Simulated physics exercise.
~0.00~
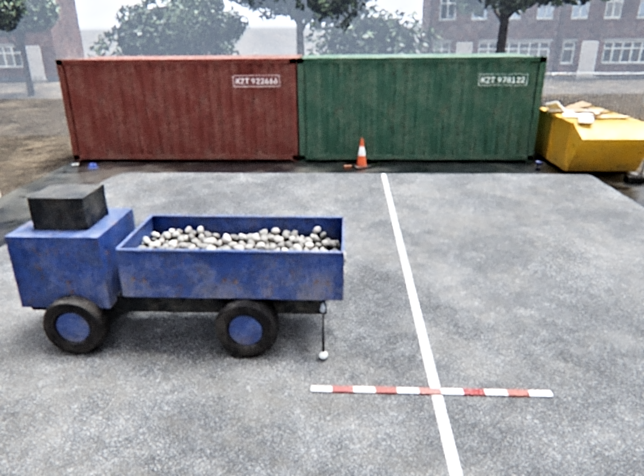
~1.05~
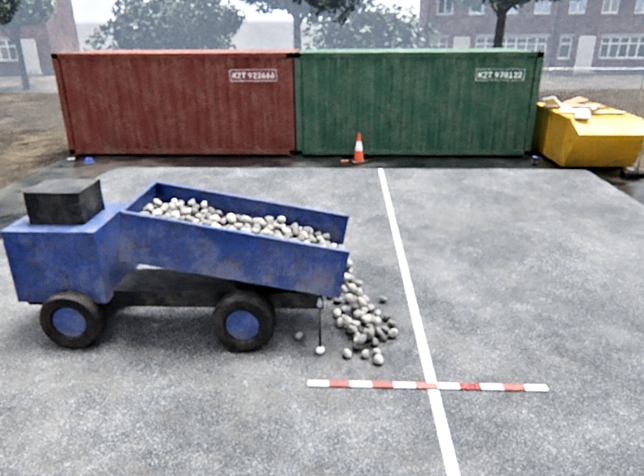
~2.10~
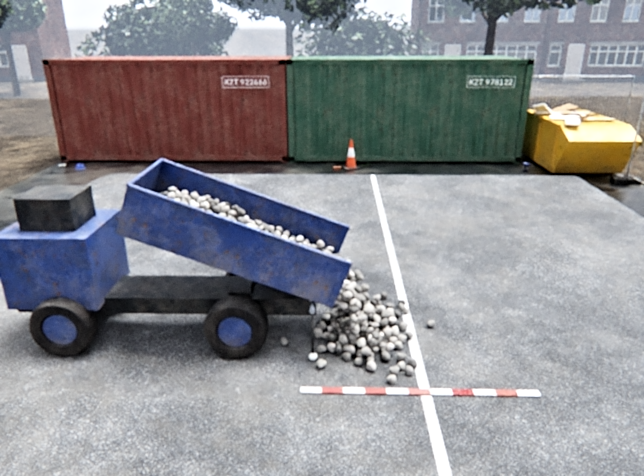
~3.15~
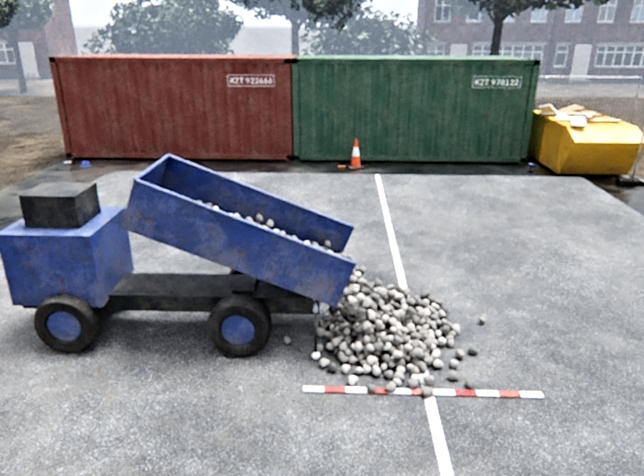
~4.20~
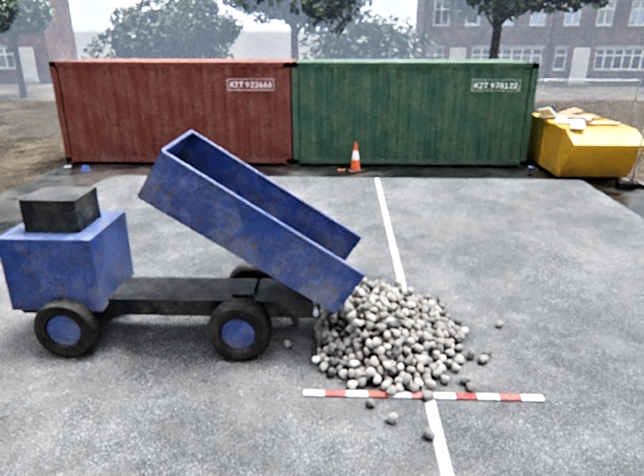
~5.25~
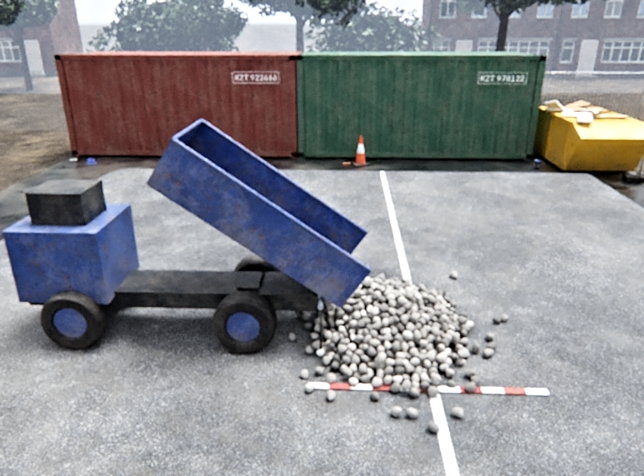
A blue tipping truck loaded with round grey stones stands at the left of a paved yard, seen from slightly above by a gently swaying camera. Behind it are a red container, a green container, an orange cone and a yellow skip, while a white line and a red-and-white banded strip mark the ground. The bed tilts up at its cab end, and stones spill from the rear onto the paving. It rises more steeply as the heap spreads right across the line. Finally the bed stays raised and empty, with most stones short of the line and some beyond it.
